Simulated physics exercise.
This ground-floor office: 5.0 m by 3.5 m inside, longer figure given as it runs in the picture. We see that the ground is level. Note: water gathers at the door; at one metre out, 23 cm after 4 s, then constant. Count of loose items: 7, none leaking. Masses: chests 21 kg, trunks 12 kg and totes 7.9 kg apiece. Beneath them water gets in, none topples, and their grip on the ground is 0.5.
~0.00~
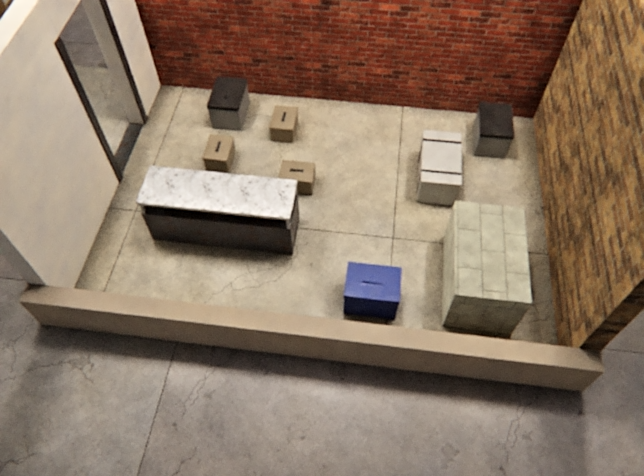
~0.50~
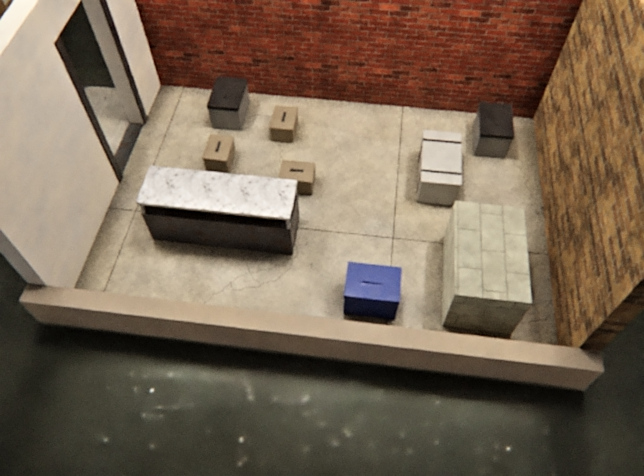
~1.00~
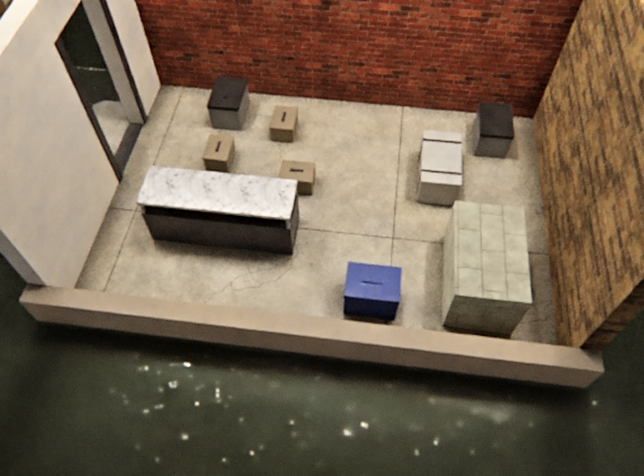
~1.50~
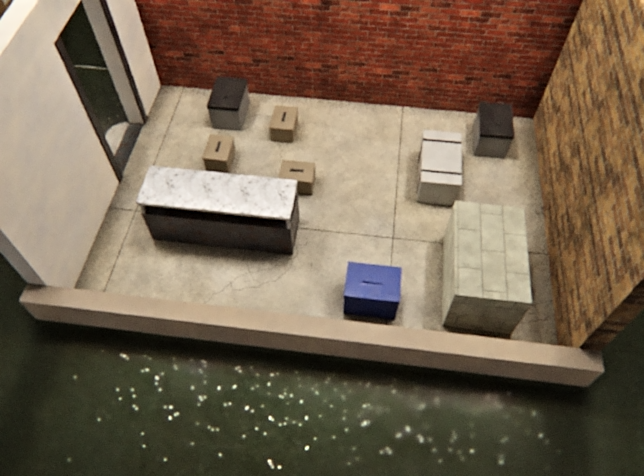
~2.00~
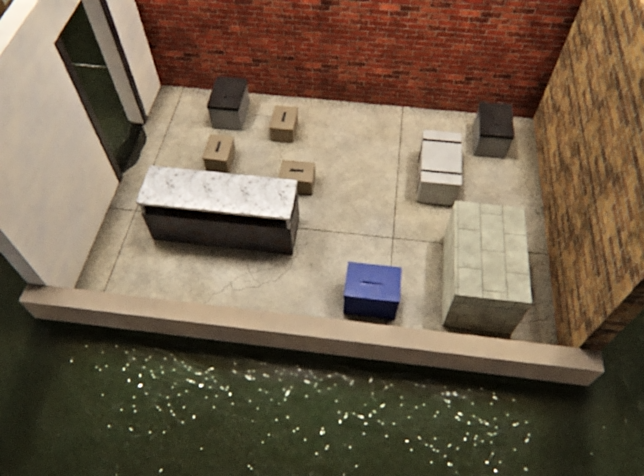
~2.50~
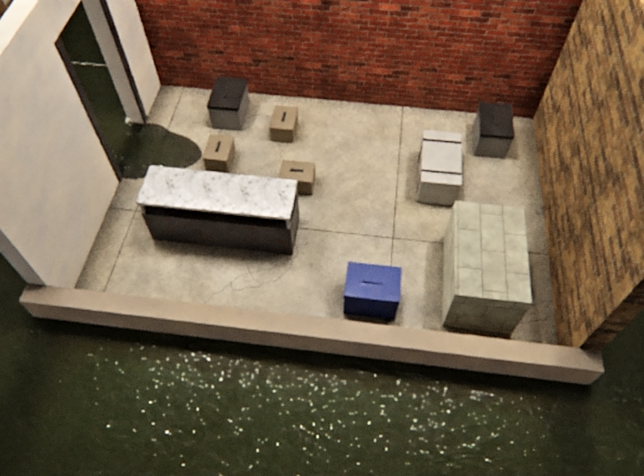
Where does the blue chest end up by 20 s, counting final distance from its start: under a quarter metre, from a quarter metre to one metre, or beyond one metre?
Expect it to be pushed beyond a metre.
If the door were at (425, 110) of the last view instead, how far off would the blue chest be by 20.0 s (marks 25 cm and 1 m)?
With that change, the blue chest is swept well off.
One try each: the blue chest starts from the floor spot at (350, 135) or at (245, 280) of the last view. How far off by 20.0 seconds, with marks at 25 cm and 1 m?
So, one try each: It goes a long distance the first time and goes a long distance the second.
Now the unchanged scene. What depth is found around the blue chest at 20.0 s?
Roughly 10 cm deep.
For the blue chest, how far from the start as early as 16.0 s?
I'd guess some 250 cm by then.
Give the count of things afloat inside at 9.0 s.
By my count, 5.
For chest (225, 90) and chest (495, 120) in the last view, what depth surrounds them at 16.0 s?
Close to 14 and 15 centimetres.
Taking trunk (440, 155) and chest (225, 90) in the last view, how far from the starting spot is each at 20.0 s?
First 10 cm, then 250 cm.
After 4.0 s the blue chest is near (373, 281), 0.0 m from its start, aground; 0 afloat.
After 9.0 s the blue chest is near (373, 281), 0.0 m from its start, aground; 5 afloat.
After 16.0 s the blue chest is near (143, 253), 2.4 m from its start, afloat; 7 afloat.
After 20.0 s the blue chest is near (272, 160), 1.9 m from its start, afloat; 7 afloat.
